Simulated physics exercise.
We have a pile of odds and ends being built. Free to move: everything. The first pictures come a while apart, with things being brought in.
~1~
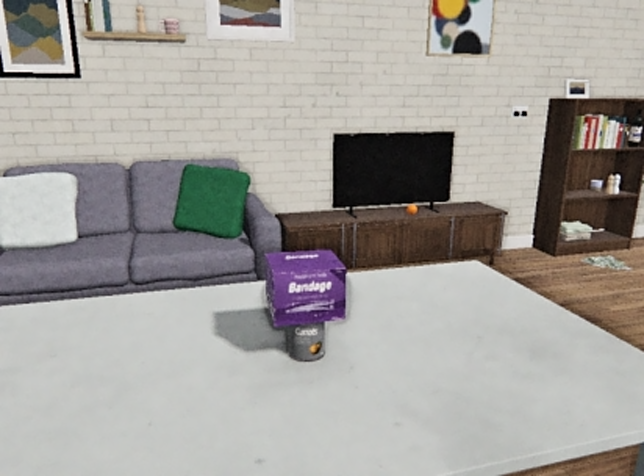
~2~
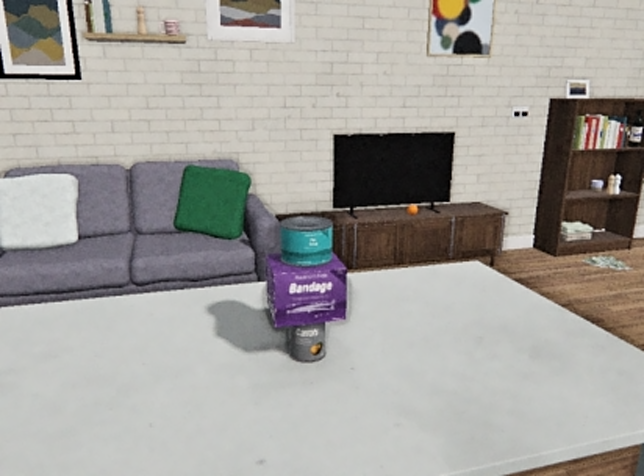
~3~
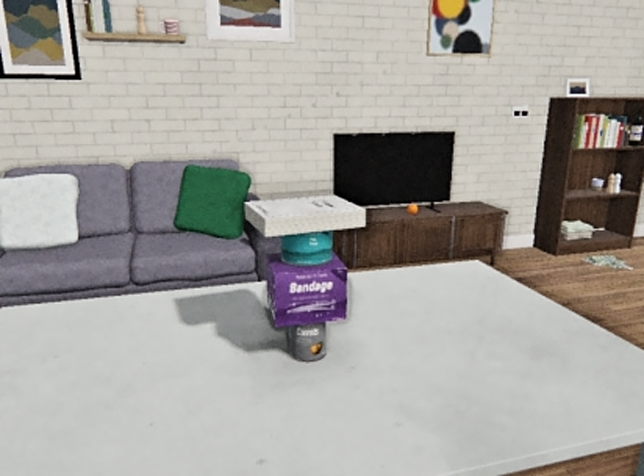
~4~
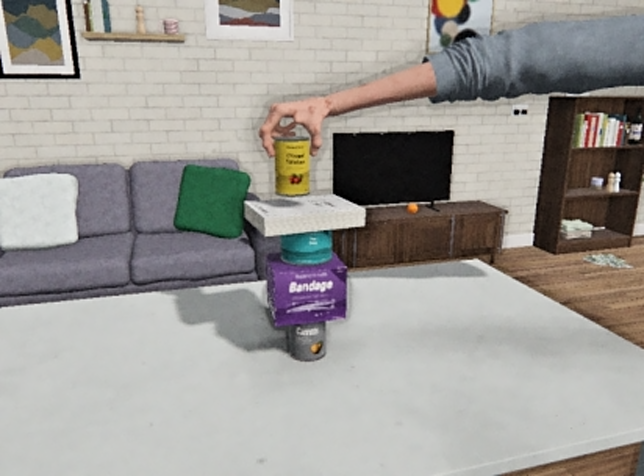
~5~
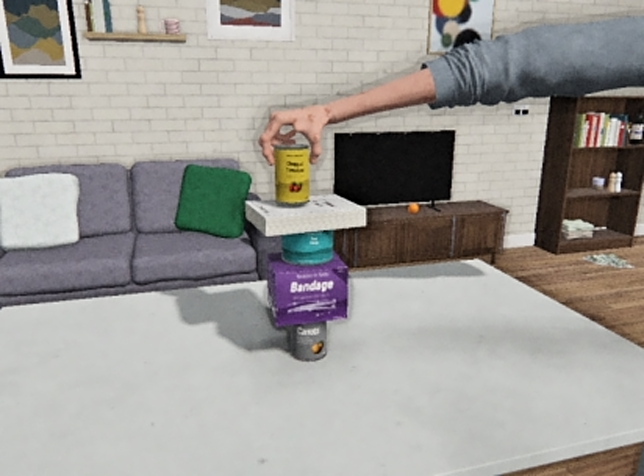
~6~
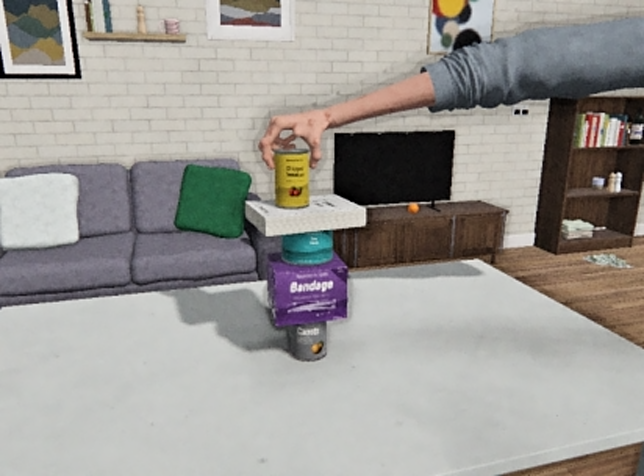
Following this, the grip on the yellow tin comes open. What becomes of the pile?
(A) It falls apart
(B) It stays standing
Option B: It stays standing.
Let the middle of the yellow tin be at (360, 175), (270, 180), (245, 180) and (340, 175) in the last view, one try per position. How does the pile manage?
Outcomes in order: A collapse, no collapse, a collapse, no collapse.
Then, 0.20 s later than the last frame, all is still.
Then, 0.40 s later than the last frame, yellow tin resting near (292, 179).
When it is over, all 5 as before. End places, in pixels of the last picture, yellow tin near (292, 179). The pile stays up.
